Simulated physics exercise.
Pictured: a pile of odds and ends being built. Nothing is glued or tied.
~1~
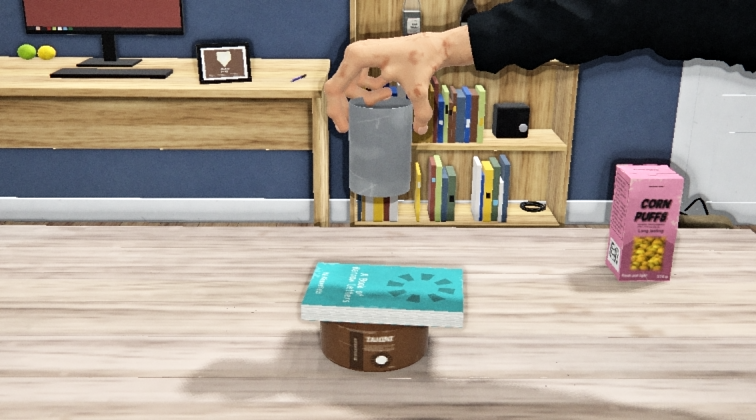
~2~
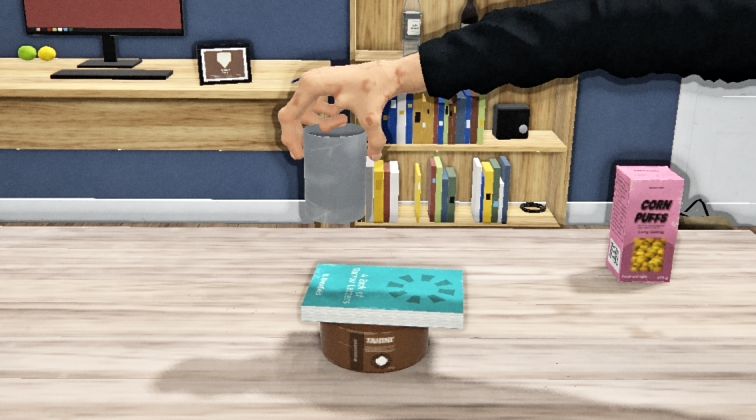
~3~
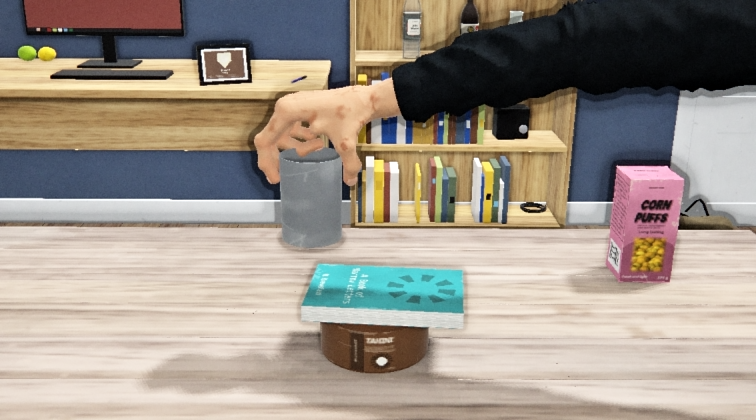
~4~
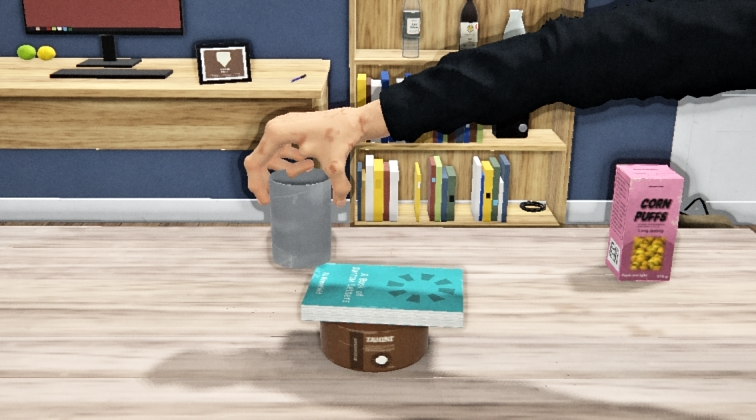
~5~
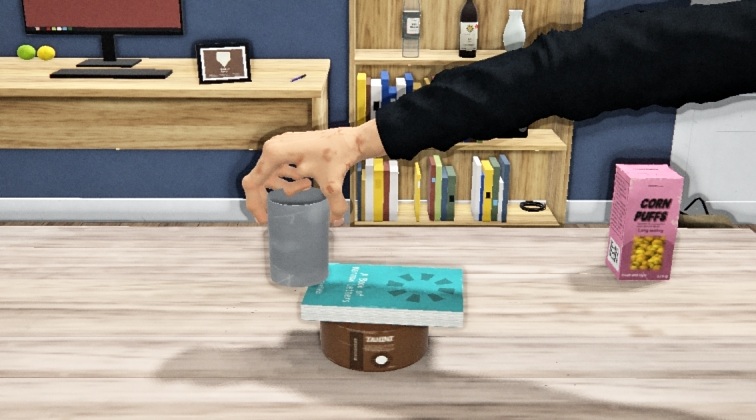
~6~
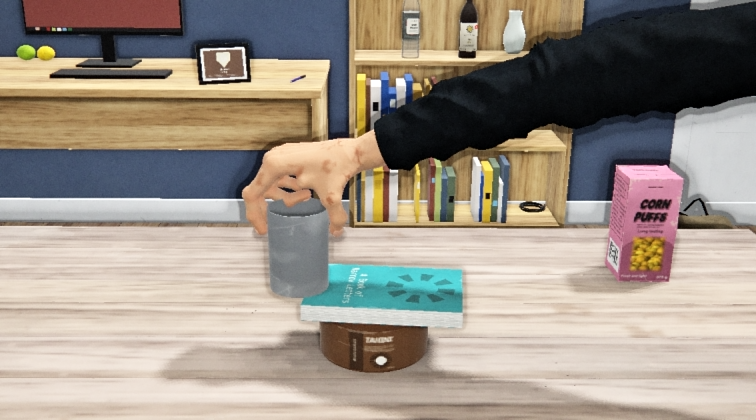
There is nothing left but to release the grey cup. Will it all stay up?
The tower does not stay put.
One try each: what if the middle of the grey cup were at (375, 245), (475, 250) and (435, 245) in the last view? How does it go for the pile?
In order, the pile stands firm, then tumbles down, and lastly stands firm.
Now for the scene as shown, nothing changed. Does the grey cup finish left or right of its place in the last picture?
It goes leftward.
Then, 0.40 s on from there, grey cup now fallen.
Then, 0.50 s on from there, nothing new.
In the end, fallen, grey cup; the other 3 unmoved. At the end, from the last picture's camera, grey cup near (240, 321). The pile gives way.
